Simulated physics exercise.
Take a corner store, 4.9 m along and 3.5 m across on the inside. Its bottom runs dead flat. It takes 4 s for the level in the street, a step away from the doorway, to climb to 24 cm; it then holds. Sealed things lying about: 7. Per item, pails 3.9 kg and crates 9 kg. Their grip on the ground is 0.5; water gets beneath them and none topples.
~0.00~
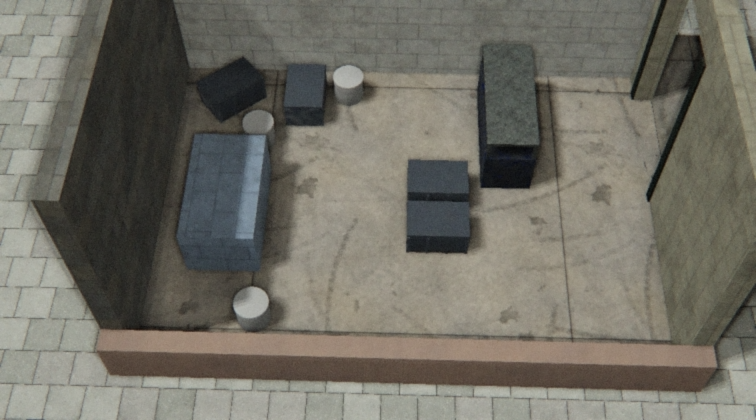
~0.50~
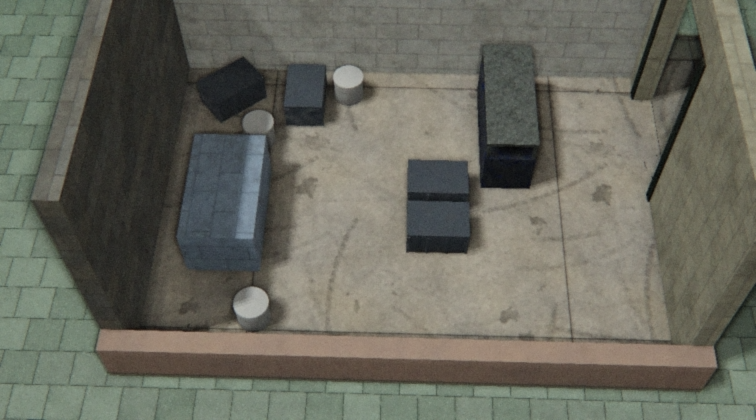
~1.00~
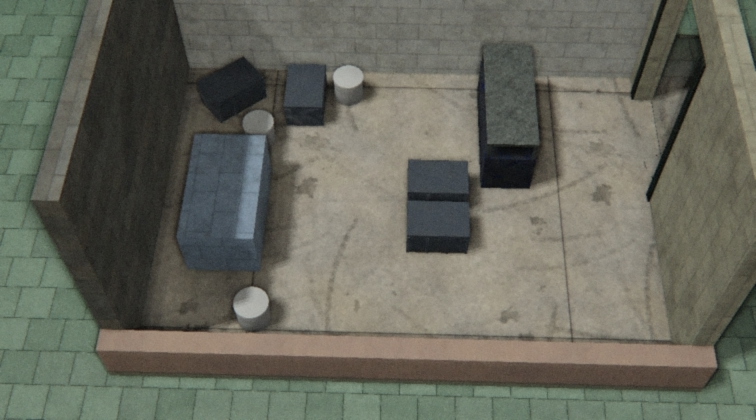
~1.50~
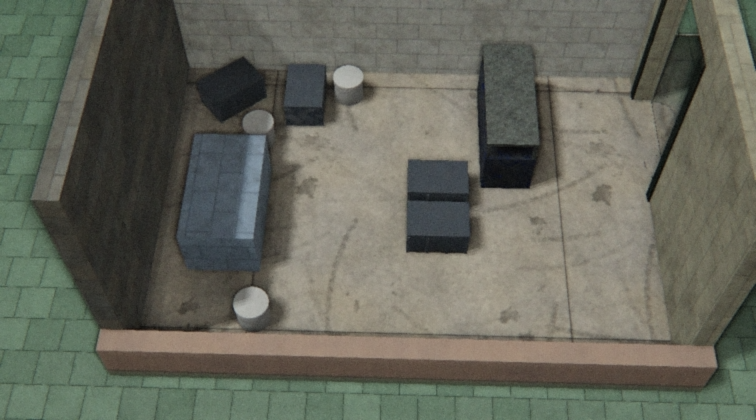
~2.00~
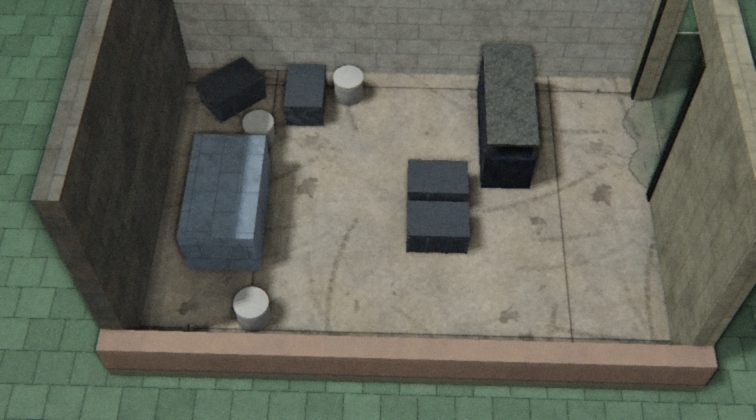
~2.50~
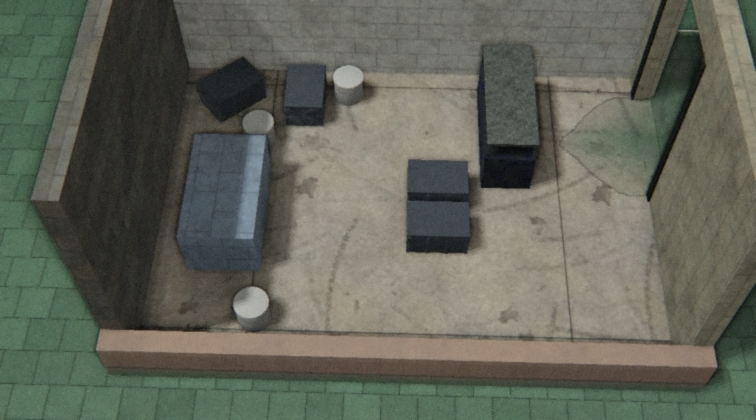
Greenish water spreads over the pale paving outside a small walled store, seen from a fixed, high viewpoint, then enters through the doorway at right and fans thinly across the nearby floor. Inside, a blue-grey block stands at left among three whitish pails, with dark crates behind and at centre, and a tall dark unit right of them. None of these objects moves.
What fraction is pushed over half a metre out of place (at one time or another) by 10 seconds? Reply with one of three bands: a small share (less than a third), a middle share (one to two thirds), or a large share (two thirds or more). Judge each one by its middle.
A middle share, one to two thirds.
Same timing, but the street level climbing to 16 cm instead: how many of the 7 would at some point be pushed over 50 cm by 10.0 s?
That would give 0.
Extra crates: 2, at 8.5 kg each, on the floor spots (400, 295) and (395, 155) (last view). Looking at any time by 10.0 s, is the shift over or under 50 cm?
In that order: Beyond the mark, within the mark.
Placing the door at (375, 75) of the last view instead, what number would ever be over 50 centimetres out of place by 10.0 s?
In that case the number is 5.
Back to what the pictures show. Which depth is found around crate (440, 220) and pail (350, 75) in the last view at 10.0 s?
6 and 4 cm.
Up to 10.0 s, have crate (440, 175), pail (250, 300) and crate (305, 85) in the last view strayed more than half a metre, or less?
Within, beyond, within.
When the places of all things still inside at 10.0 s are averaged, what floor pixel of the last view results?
The average lands around (293, 169).
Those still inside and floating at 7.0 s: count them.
At that point I count 1.
After 3.5 s 0 of 7 are over 50 cm from their spots; 0 afloat.
After 4.5 s 0 of 7 are over 50 cm from their spots; 0 afloat.
After 7.0 s 0 of 7 are over 50 cm from their spots; 1 afloat.
After 10.0 s 3 of 7 are over 50 cm from their spots, and 4 have been at some point; 5 afloat.
